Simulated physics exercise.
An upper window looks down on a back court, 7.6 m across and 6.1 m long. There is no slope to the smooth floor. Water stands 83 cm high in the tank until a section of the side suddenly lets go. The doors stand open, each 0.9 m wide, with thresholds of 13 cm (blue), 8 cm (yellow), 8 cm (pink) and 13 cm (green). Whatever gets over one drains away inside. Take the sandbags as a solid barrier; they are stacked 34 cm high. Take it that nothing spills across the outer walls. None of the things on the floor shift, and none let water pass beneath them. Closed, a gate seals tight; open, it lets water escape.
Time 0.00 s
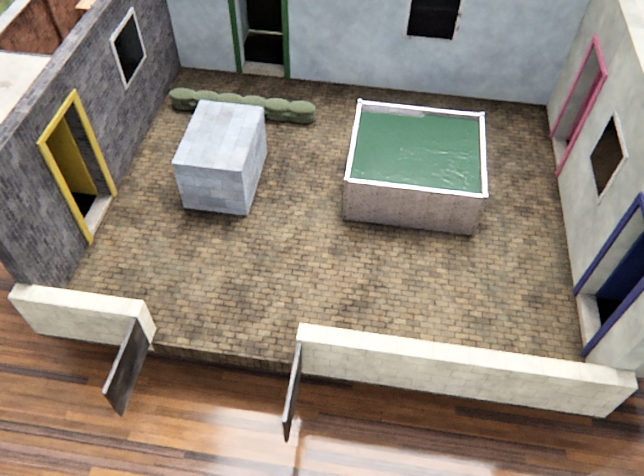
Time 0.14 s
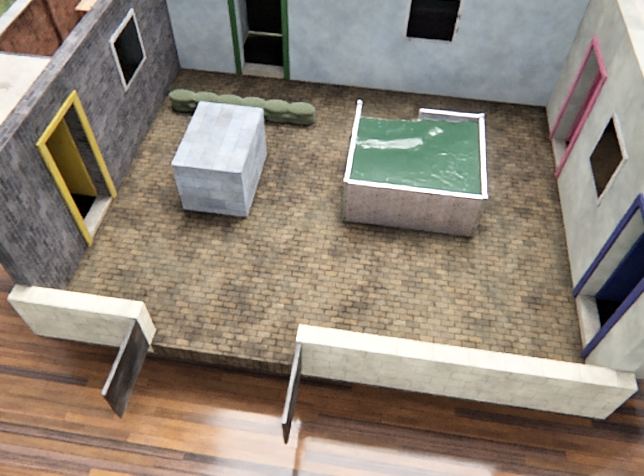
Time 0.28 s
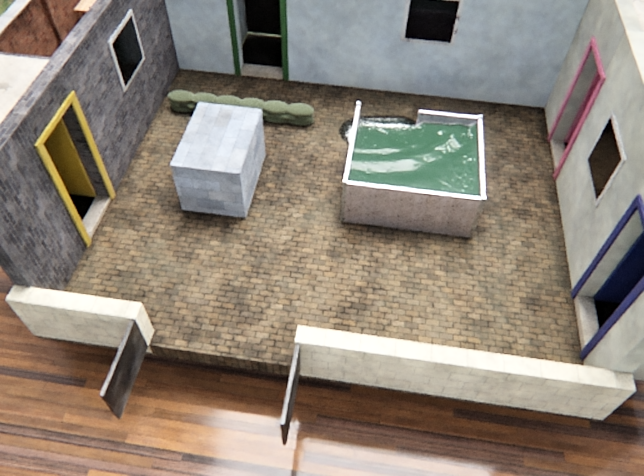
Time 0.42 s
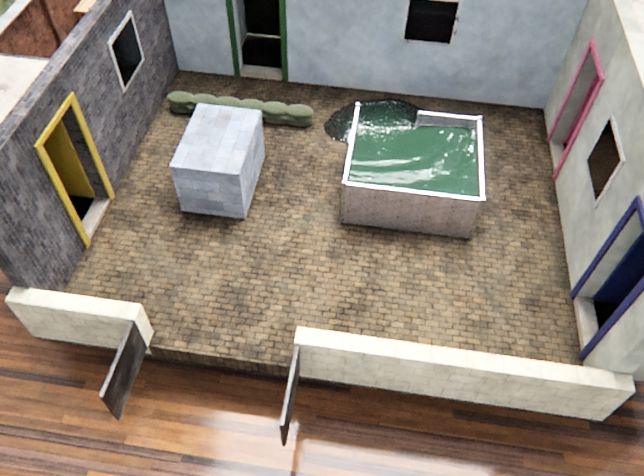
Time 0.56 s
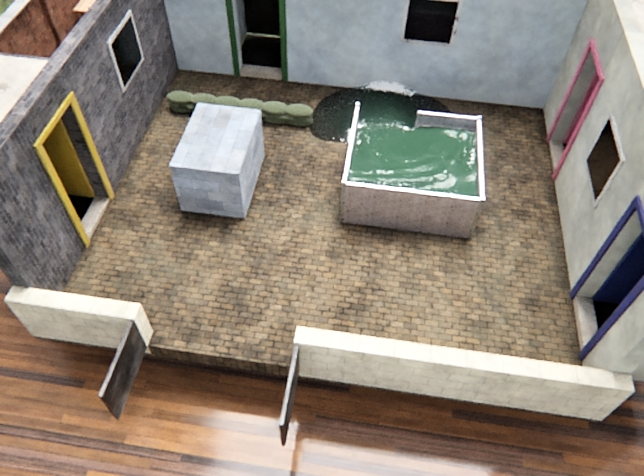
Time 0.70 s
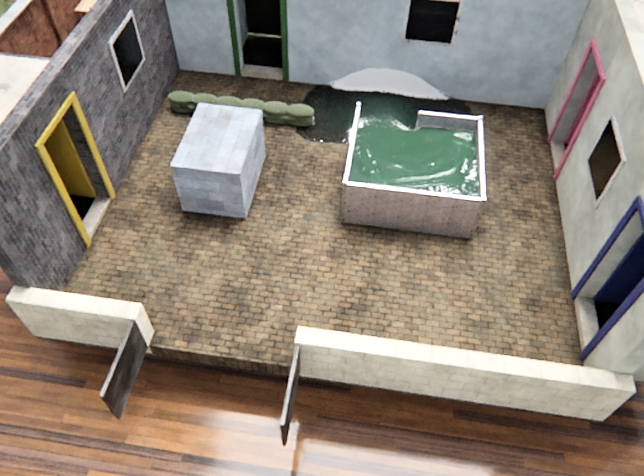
At the start, green water lies still in a brick-sided tank on a paved court, beside a pale block and a row of rounded green sandbags. Then a gap opens in the tank's far side, and water pours out, spreading behind it across the floor and washing up against the back wall.
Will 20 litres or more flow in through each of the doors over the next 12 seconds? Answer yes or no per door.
Blue door: No, yellow door: No, pink door: Yes, green door: Yes.
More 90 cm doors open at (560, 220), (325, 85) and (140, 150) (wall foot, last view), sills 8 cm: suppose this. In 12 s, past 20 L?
First doorway falls short, second gets there, third falls short.
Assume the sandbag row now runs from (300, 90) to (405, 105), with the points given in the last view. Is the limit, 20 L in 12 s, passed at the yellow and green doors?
Then the yellow door is short of it and the green door is short of it.
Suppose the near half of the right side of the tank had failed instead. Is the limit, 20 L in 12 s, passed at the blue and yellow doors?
Blue door surpasses it, yellow door surpasses it.
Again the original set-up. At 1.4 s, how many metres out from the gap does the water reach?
3.8 m.
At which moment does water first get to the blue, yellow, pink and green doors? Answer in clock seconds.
Blue: 3.4 s; yellow: 3.4 s; pink: 1.8 s; green: 1.1 s.
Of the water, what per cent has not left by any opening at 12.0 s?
About 86 per cent.
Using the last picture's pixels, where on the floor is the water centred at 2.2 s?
At about (385, 149).
After 1.4 s water covers 15 % of the floor and is deepest (52 cm) near (374, 95); blue door not reached, yellow door not reached, pink door not reached, green door 12 cm at the sill, 0 L in.
After 2.2 s water covers 25 % of the floor and is deepest (42 cm) near (168, 94); blue door not reached, yellow door not reached, pink door 14 cm at the sill, 0 L in, green door 15 cm at the sill, 2 L in.
After 3.5 s water covers 40 % of the floor and is deepest (39 cm) near (205, 93); blue door 2 cm at the sill, 0 L in, yellow door 3 cm at the sill, 0 L in, pink door 16 cm at the sill, 41 L in, green door 10 cm at the sill, 4 L in.
After 7.0 s water covers 75 % of the floor and is deepest (22 cm) near (244, 109); blue door 7 cm at the sill, 0 L in, yellow door 2 cm at the sill, 0 L in, pink door 10 cm at the sill, 87 L in, green door 22 cm at the sill, 129 L in.
After 12.0 s water covers 95 % of the floor and is deepest (10 cm) near (396, 145); blue door 8 cm at the sill, 0 L in, yellow door 9 cm at the sill, 0 L in, pink door 8 cm at the sill, 102 L in, green door 8 cm at the sill, 164 L in.
